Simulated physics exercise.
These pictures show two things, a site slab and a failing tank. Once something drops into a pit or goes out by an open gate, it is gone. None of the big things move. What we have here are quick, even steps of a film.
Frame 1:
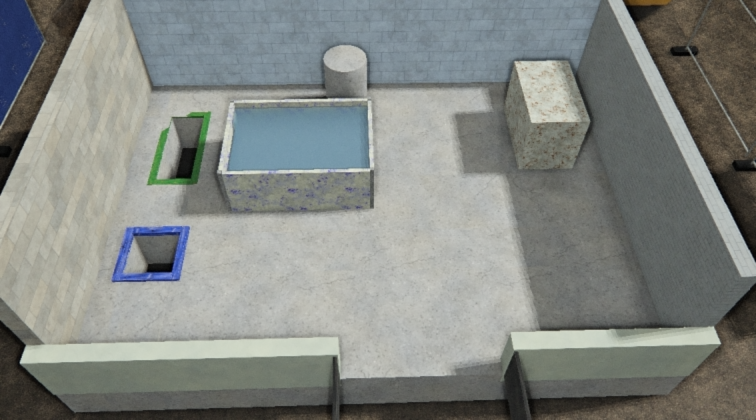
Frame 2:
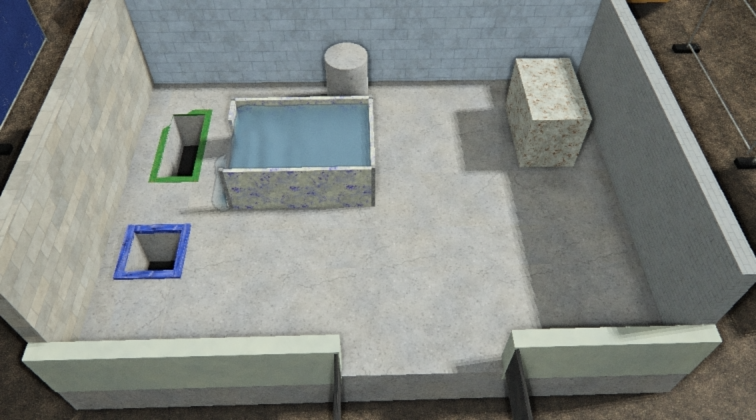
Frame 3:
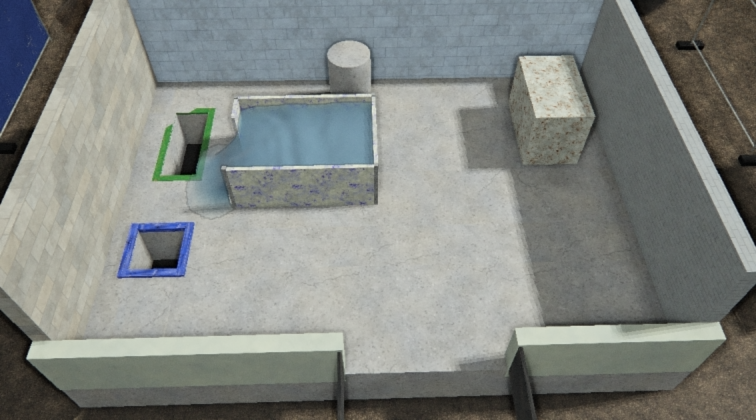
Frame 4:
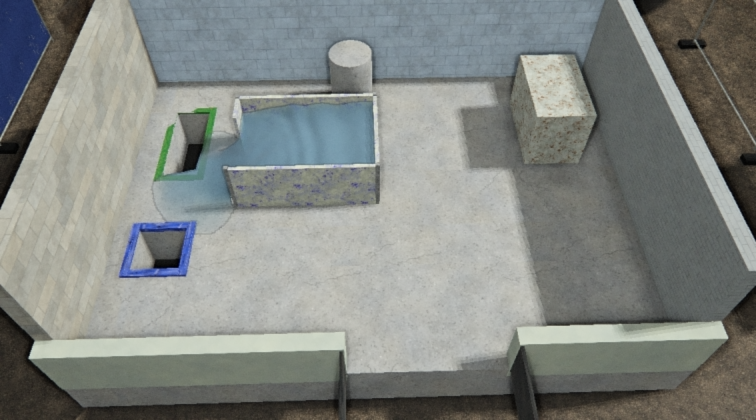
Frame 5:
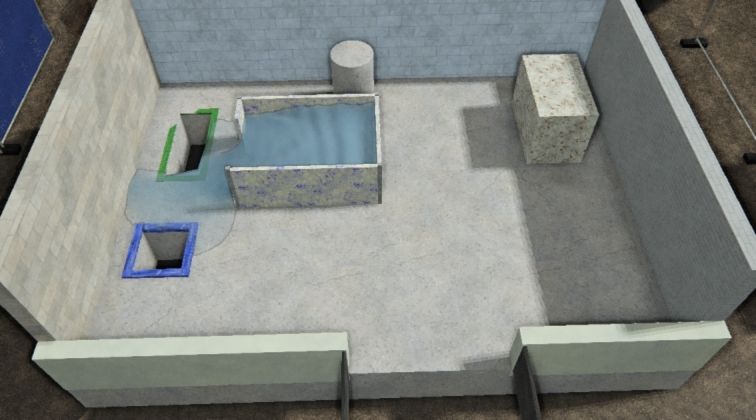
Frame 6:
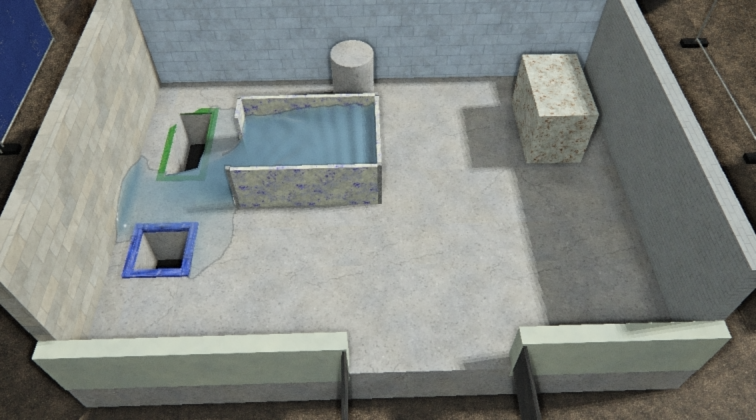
A walled slab with pale floor, blue brick back wall and a gap in the low front wall is seen from high above, the view shifting very slightly. A water-filled tank stands left of centre, near green-rimmed and blue-rimmed pits, a grey cylinder behind and a speckled block right. Water pours from the tank's left side, spreads leftward between the pits, then forward around the blue rim.
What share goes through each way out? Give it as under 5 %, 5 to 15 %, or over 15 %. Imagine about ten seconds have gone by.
Shares - through the gate, under 5 %; through the blue pit, over 15 %; through the green pit, over 15 %.
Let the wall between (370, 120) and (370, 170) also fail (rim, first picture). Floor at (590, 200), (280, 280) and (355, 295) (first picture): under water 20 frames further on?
Soaked, then unsoaked, then unsoaked.
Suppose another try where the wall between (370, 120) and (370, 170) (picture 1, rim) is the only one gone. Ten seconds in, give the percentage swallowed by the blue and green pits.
Blue about 0 %, green about 2 %.
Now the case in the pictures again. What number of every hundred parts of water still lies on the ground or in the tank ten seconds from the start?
Some 34 parts in a hundred have not run off.
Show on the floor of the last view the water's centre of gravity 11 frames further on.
Somewhere near (253, 185).
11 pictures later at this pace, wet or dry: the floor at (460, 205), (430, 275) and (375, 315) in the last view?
Points in order - 1: Unwetted; 2: Unwetted; 3: Unwetted.
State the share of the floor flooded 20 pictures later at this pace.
That works out to some 25 in a hundred.
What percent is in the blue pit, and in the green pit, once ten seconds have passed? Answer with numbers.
Estimates: 18 % and 46 %.
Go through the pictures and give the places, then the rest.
In the first frame, the water tank at (299, 138) is whole and still.
In the second frame, water pours out at (234, 168) and has run to a hidden place.
In the third frame, water pours out at (238, 169) and has run to (203, 154).
In the fourth frame, the front is at (157, 192), out from the gap at (240, 169).
In the fifth frame, the front is at (127, 207), out from the gap at (242, 170).
In the sixth frame, the front is at (118, 237), out from the gap at (242, 170).
A moment on, water covers 10 % of the floor; the gate 0 %, the blue pit 3 %, the green pit 13 %.
Next, water covers 15 % of the floor; the gate 0 %, the blue pit 8 %, the green pit 22 %.
Then, water covers 25 % of the floor; the gate 0 %, the blue pit 13 %, the green pit 31 %.
Later, water covers 50 % of the floor; the gate 0 %, the blue pit 17 %, the green pit 40 %.
In the end, water covers 60 % of the floor; the gate 1 %, the blue pit 18 %, the green pit 47 %.
